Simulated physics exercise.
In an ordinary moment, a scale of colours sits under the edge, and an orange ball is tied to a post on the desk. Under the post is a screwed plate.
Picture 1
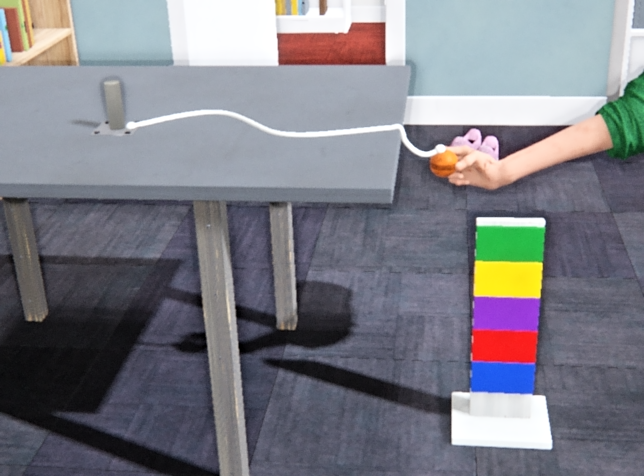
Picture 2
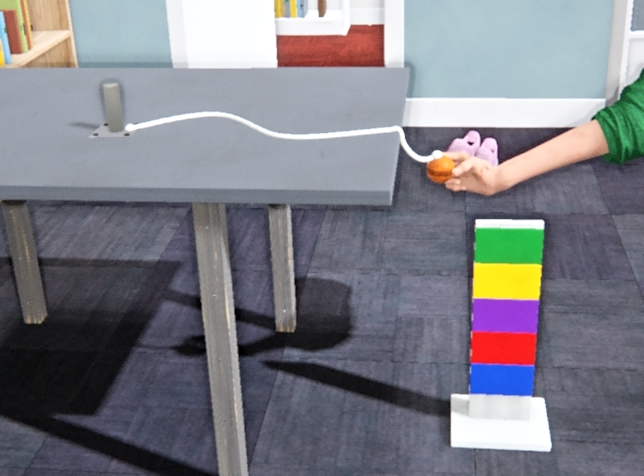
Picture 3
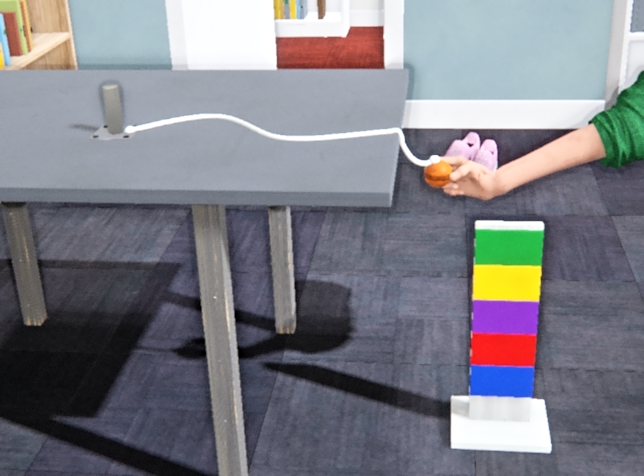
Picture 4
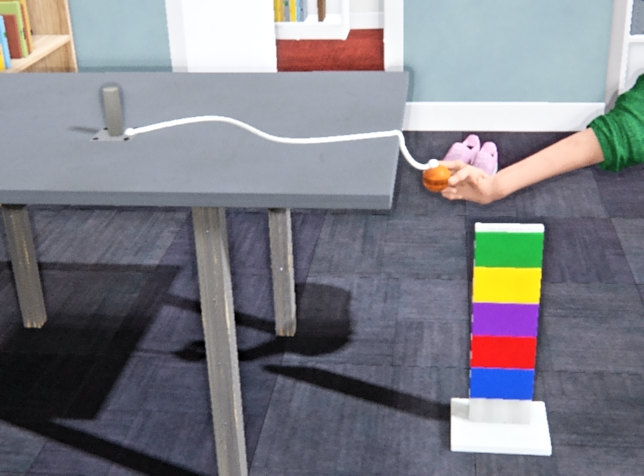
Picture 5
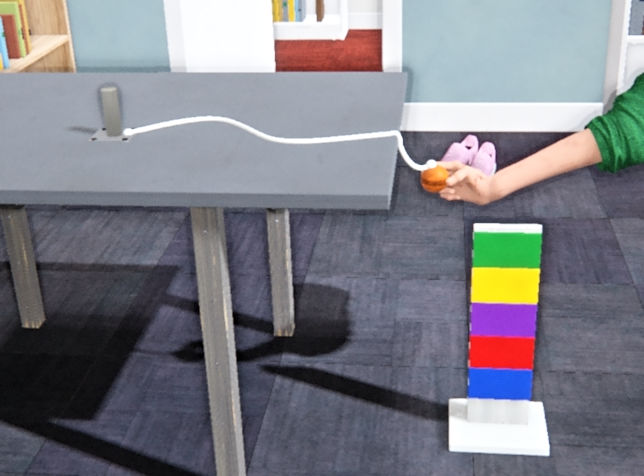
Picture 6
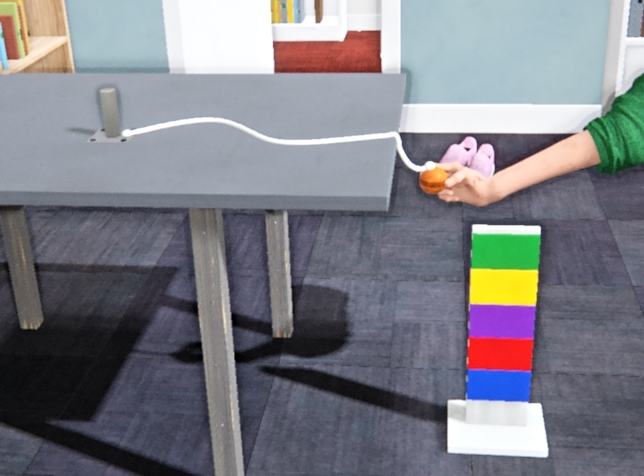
The clip opens on a hand at the right holding an orange ball just past a grey desk's edge, a white cord running from it to a post, with a striped colour scale standing below. The hand lowers the ball slightly and eases it left, then stays nearly still as the view drifts faintly.
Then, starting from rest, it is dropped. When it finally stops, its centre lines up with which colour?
Green.
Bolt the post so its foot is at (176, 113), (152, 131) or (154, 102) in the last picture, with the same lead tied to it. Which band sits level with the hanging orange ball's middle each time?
Yellow; yellow; green.
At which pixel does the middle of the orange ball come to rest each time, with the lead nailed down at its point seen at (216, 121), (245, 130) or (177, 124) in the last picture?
Approximately (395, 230), (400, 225) and (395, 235), respectively.
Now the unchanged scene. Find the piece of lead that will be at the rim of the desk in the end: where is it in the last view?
The spot located at (351, 139) in the last picture.
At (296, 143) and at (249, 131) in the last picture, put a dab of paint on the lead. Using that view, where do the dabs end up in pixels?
They finish close to (344, 136) and close to (277, 135).
Soon after, ball near (391, 242); level with green.
After that, ball near (411, 251); level with green.
In the end, ball near (395, 252); level with green. Its centre hangs level with the green band.
